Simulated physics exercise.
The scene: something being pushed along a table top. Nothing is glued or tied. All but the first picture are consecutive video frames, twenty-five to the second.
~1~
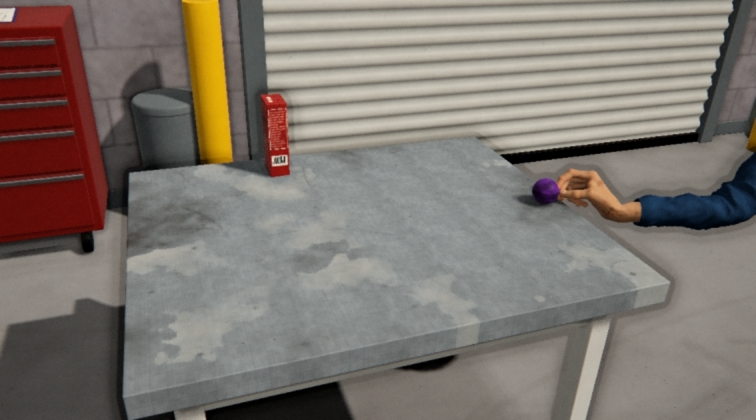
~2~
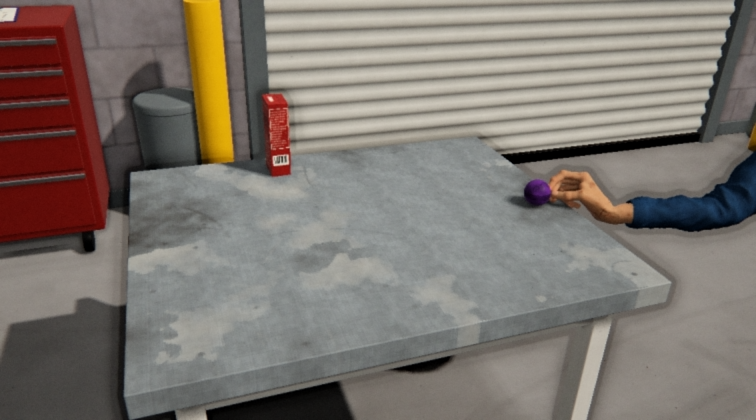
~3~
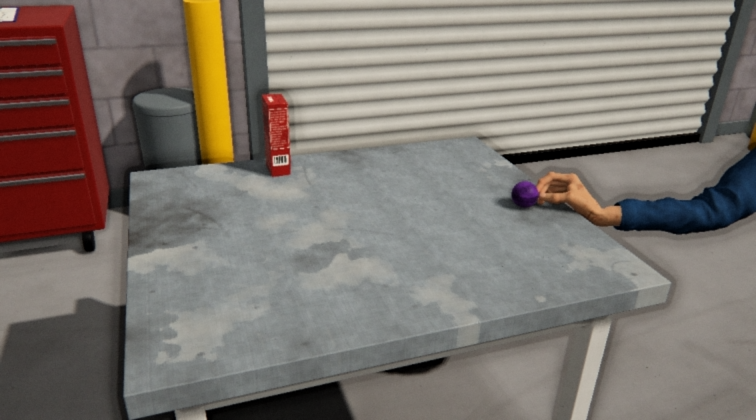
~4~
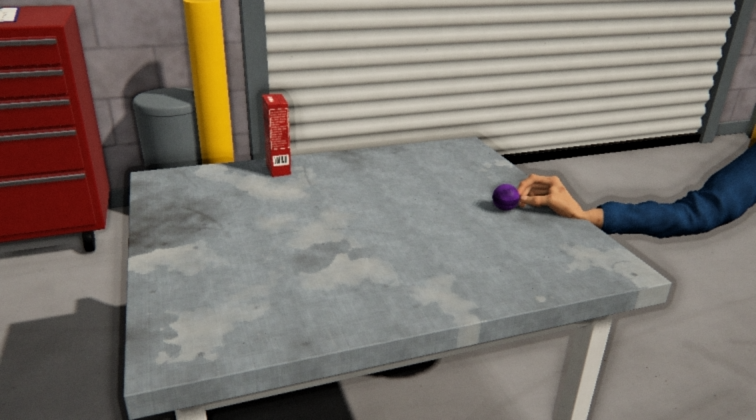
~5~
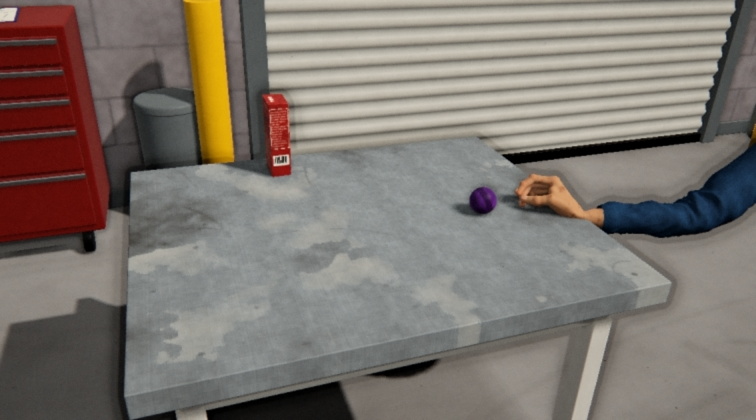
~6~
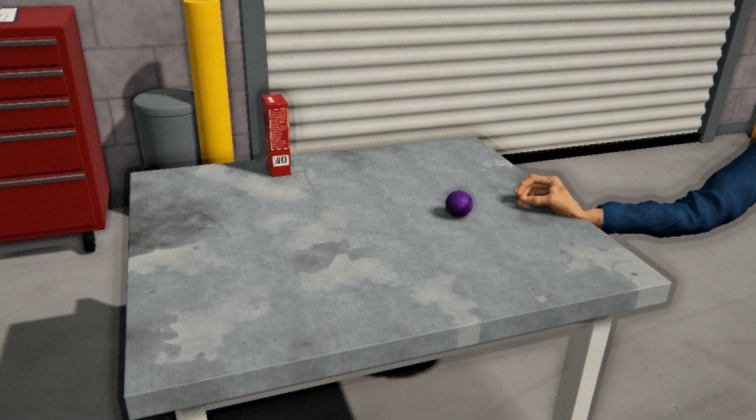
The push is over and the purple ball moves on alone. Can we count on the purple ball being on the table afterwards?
The purple ball drops to the floor.
Then, 0.20 s past the last view, purple ball displaced well along near (334, 222).
Then, 0.40 s past the last view, purple ball displaced well along near (195, 241).
Then, 0.70 s past the last view, purple ball now off the table.
Then, 0.90 s past the last view, things are still on the move.
Finally, off the table, purple ball.
